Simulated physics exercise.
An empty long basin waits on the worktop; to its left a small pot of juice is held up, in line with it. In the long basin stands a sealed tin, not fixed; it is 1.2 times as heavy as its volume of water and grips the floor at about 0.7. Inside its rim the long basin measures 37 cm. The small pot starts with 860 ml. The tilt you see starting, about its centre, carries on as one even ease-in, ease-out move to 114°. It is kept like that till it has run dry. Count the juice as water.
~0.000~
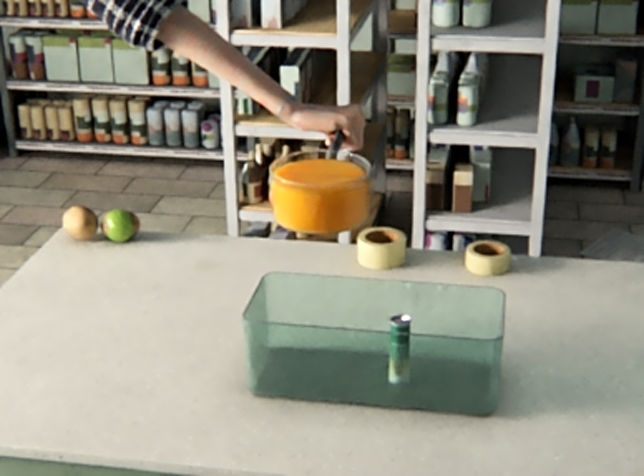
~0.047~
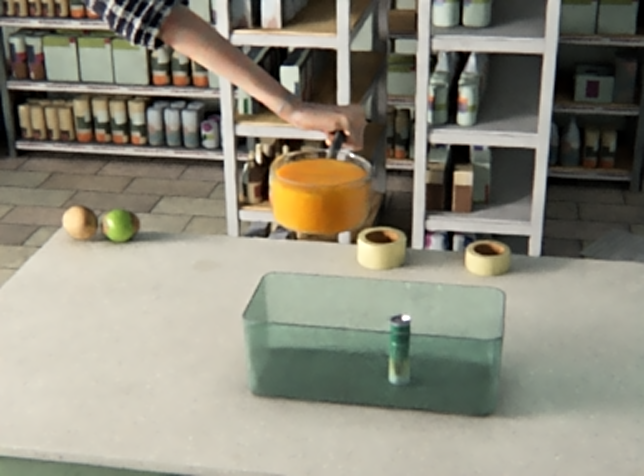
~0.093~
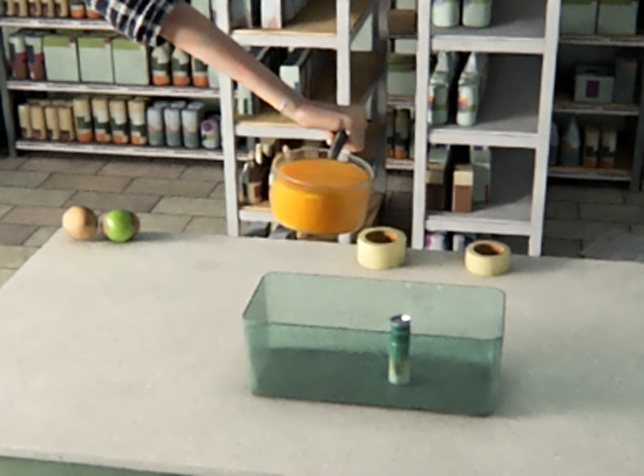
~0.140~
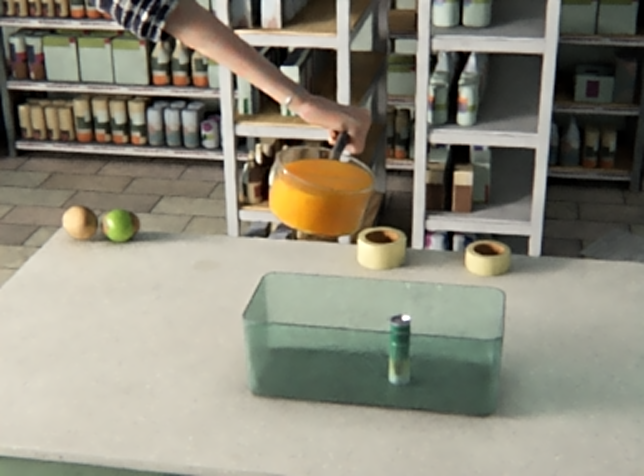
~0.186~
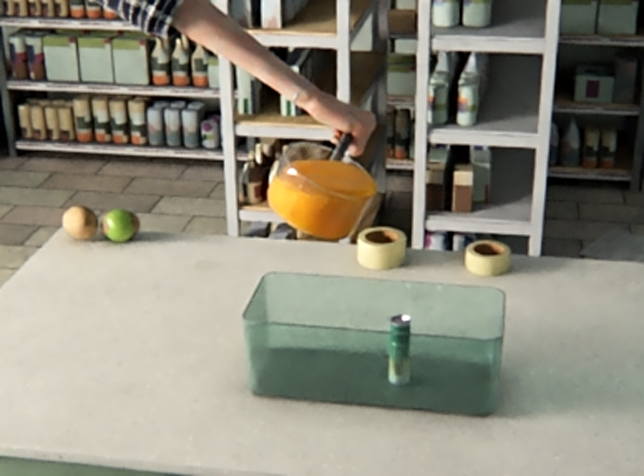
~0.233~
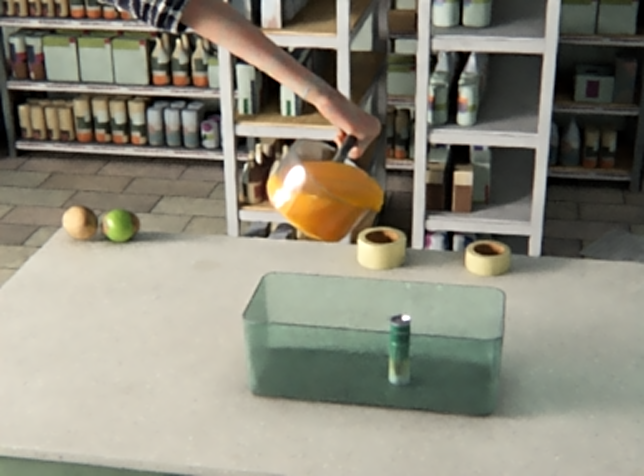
An arm in a dark checked sleeve reaches in from the upper left, holding a clear pot of orange juice by its handle above a pale worktop, seen from slightly above in a shop-like room with stocked shelves. A greenish see-through basin sits below with a green can, two tape rolls behind, and a brown and a green fruit at left. The hand gradually tilts the pot rightward while the view stays still.
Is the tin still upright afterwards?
The tin stays up.
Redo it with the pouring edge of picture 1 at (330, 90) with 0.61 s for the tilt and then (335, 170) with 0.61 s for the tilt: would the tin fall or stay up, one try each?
First it falls; then it goes over.
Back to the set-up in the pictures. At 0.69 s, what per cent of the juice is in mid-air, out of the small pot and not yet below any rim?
About 8 per cent.
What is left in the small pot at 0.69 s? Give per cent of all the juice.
About 2 per cent.
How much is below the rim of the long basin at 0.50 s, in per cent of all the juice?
About 30 per cent.
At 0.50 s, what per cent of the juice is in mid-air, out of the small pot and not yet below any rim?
Some 50 per cent.
After 0.50 s the tilt is 104° and 19 per cent is still to pour; the tin stands where it began.
After 0.69 s the tilt is 114° and 2 per cent is still to pour; the tin stands where it began.
After 0.89 s the tilt is 114° and 0 per cent is still to pour; the tin leans 4°.
After 1.11 s the tilt is 114° and 0 per cent is still to pour; the tin stands where it began.
In the end the tin stands 1 cm from where it began.
